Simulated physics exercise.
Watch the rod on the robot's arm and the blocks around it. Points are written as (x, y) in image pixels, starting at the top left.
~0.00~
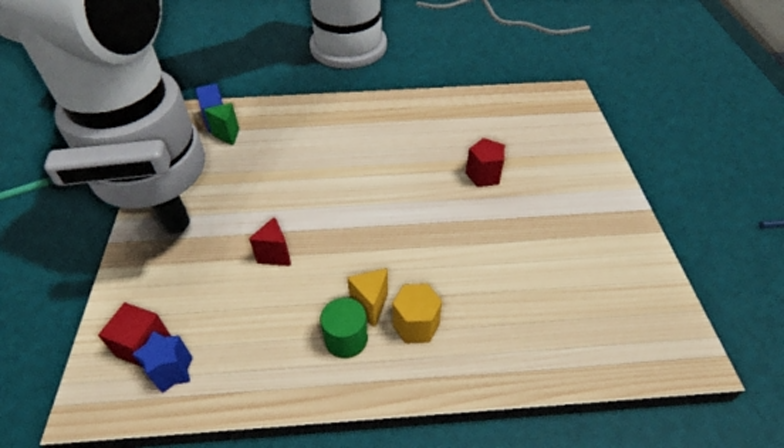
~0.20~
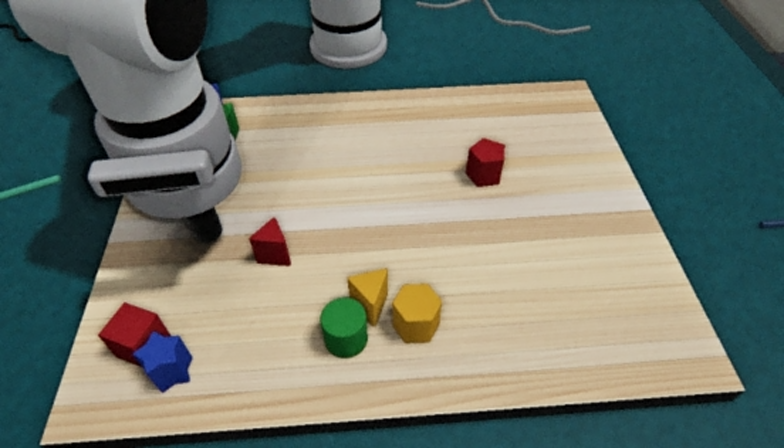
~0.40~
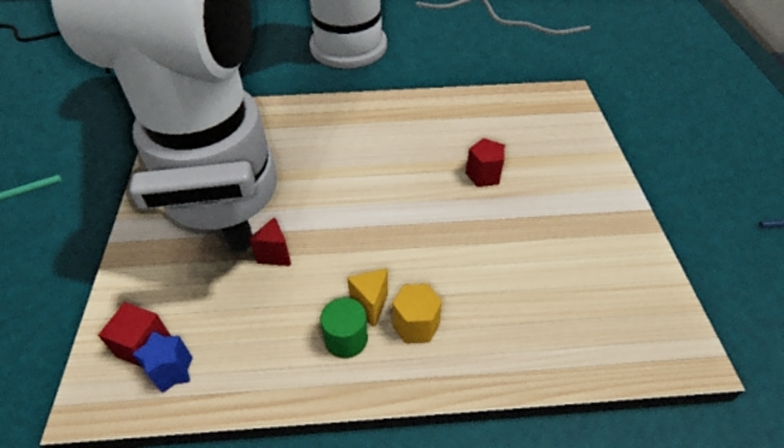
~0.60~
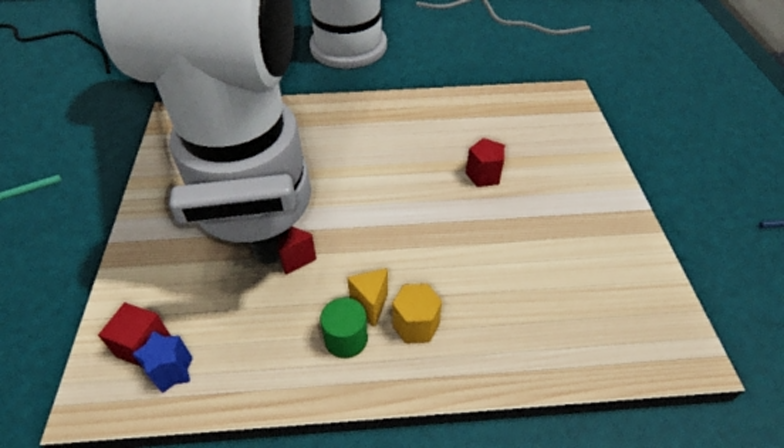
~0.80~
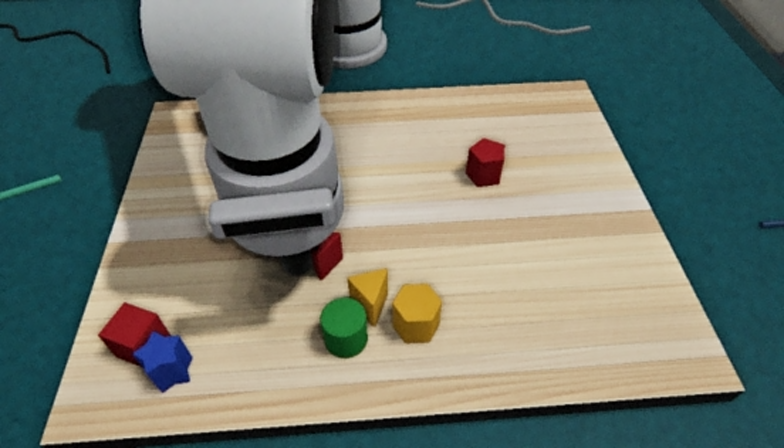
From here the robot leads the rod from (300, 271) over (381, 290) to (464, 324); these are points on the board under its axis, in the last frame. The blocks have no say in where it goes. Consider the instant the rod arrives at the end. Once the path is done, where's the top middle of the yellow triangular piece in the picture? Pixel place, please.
If I read the scene right, the answer is (380, 299).
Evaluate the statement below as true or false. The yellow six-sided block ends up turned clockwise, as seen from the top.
True.
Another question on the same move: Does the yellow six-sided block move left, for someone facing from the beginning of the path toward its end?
I'd say no.
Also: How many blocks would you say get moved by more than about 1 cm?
This push will displace three or more blocks.
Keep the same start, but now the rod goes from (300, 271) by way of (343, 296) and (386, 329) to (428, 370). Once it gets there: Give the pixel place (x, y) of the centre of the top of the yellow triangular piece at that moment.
At roughly (462, 343).
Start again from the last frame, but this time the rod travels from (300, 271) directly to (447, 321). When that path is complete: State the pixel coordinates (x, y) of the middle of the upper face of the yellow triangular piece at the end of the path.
When the path ends, it will be at (391, 314).
What follows on the original path. One third of the way, rod at (355, 278); red triangular piece at (354, 236), turned 45° anticlockwise.
Two thirds of the way, rod at (410, 294); red triangular piece at (354, 236), turned 45° anticlockwise; yellow triangular piece at (380, 299), turned 15° clockwise; yellow six-sided block at (421, 307).
At the end, rod at (465, 318); red triangular piece at (354, 236), turned 45° anticlockwise; green cylinder in place; yellow triangular piece at (380, 299), turned 15° clockwise; yellow six-sided block at (433, 323), turned 30° clockwise.
